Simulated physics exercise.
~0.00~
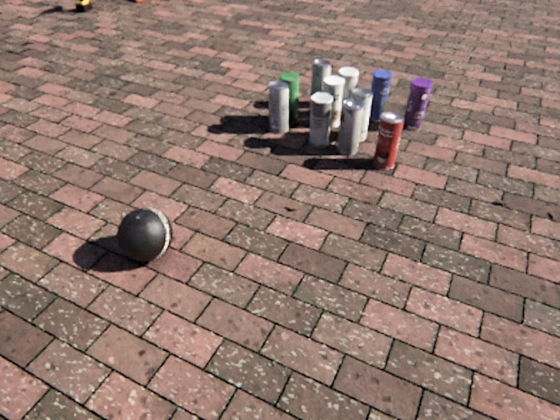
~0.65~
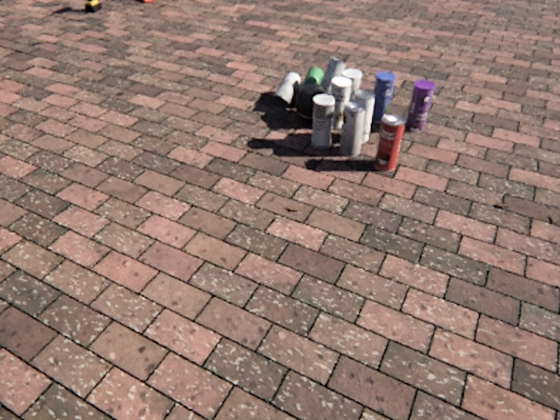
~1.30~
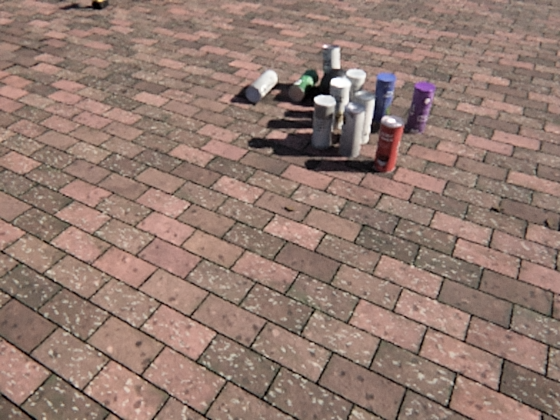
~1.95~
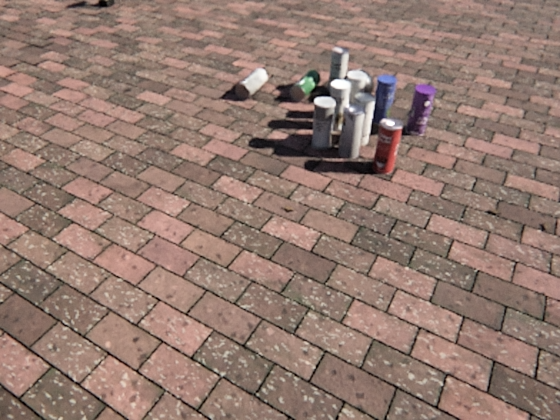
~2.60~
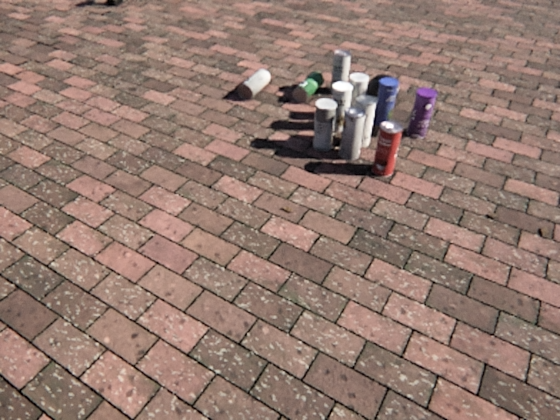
A dark ball rolled up across the brick paving into a cluster of upright canisters, knocking over a silver one and a green one on the left, and ended up among the rest, while the red, blue and purple canisters stayed standing.
